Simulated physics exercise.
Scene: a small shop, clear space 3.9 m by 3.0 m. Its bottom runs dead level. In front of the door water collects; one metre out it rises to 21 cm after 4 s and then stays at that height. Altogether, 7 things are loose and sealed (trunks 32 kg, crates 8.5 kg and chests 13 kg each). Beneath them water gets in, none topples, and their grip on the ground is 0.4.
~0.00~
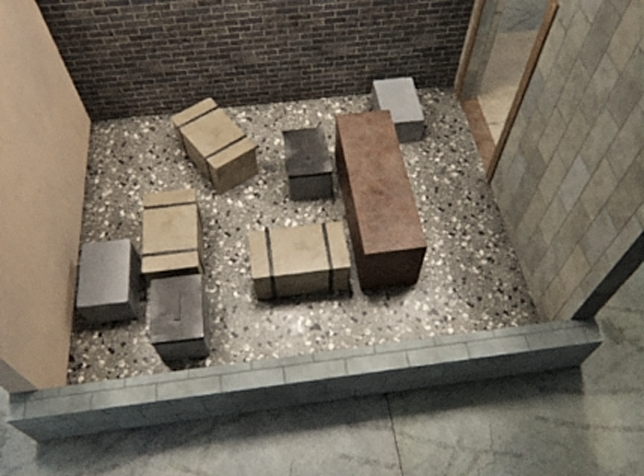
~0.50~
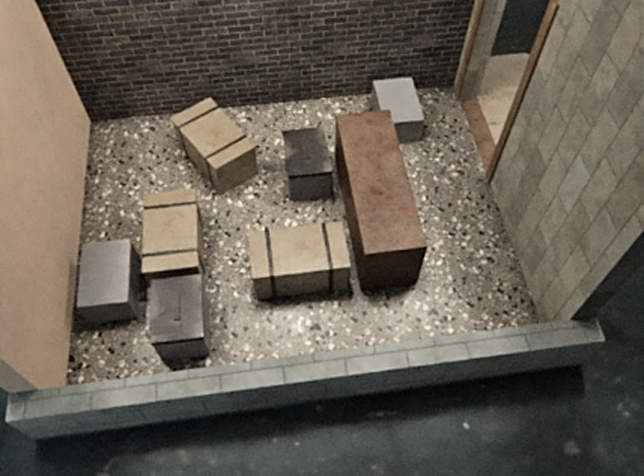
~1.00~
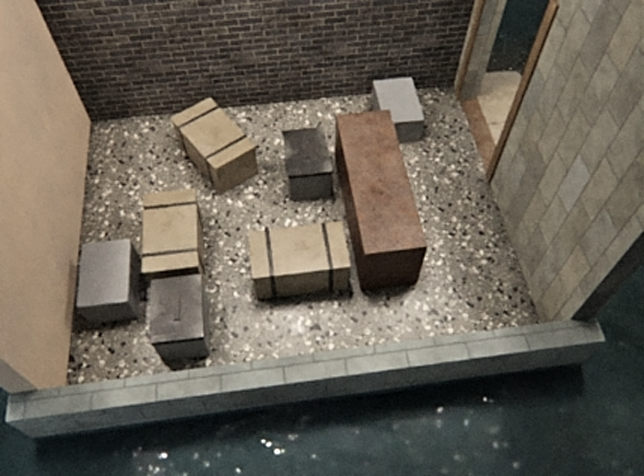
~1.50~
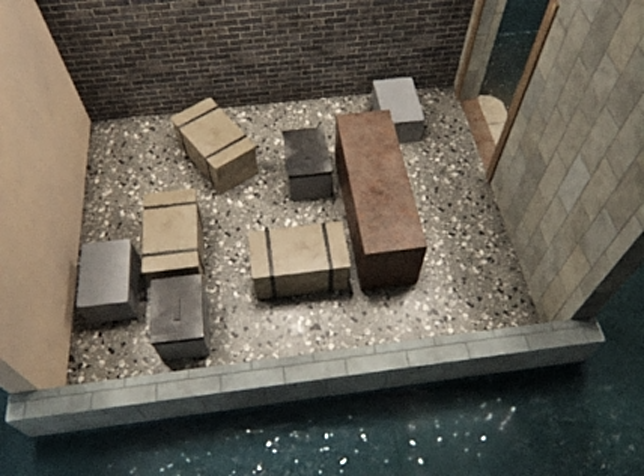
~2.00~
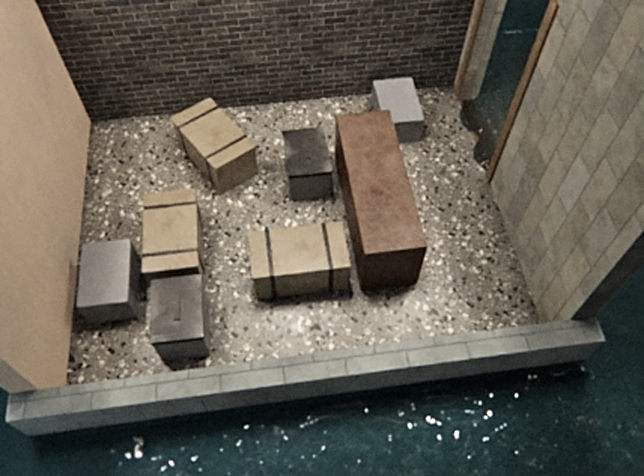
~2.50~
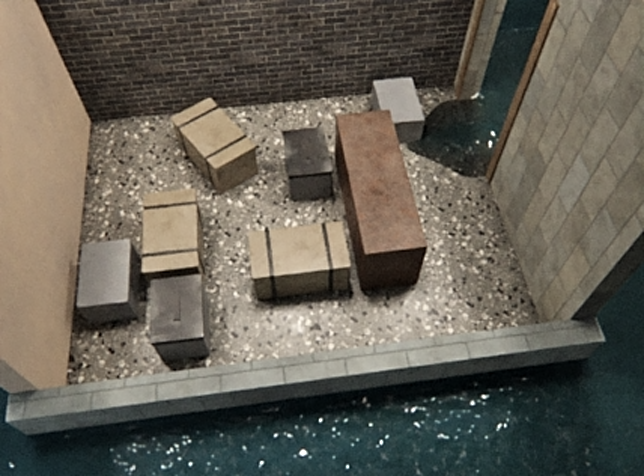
Dark water spreads over the ground outside a small brick-walled room, glinting beyond the low front wall, then creeps through the doorway at right and onto the speckled floor beside a grey box, while the scattered boxes stay still.
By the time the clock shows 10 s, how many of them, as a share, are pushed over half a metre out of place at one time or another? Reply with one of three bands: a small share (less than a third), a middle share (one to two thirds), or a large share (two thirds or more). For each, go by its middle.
A middle share, one to two thirds.
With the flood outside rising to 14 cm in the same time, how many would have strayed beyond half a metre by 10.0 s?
Under that setup the answer is 2.
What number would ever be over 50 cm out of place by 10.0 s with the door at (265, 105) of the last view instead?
You'd get 5 in that case.
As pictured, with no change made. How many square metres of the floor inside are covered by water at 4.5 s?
4.0 m2.
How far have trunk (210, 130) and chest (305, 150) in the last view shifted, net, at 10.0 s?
The first is 80 cm from its start, the second 30 cm.
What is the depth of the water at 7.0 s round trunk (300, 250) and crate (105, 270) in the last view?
Some 4 cm at the first, some 1 cm at the second.
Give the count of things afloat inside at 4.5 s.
That would be 0 of them.
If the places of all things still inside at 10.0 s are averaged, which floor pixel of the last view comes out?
(190, 266).
After 3.5 s 0 of 7 are over 50 cm from their spots; 0 afloat.
After 4.5 s 1 of 7 are over 50 cm from their spots; 0 afloat.
After 7.0 s 2 of 7 are over 50 cm from their spots; 1 afloat.
After 10.0 s 3 of 7 are over 50 cm from their spots, and 3 have been at some point; 4 afloat.
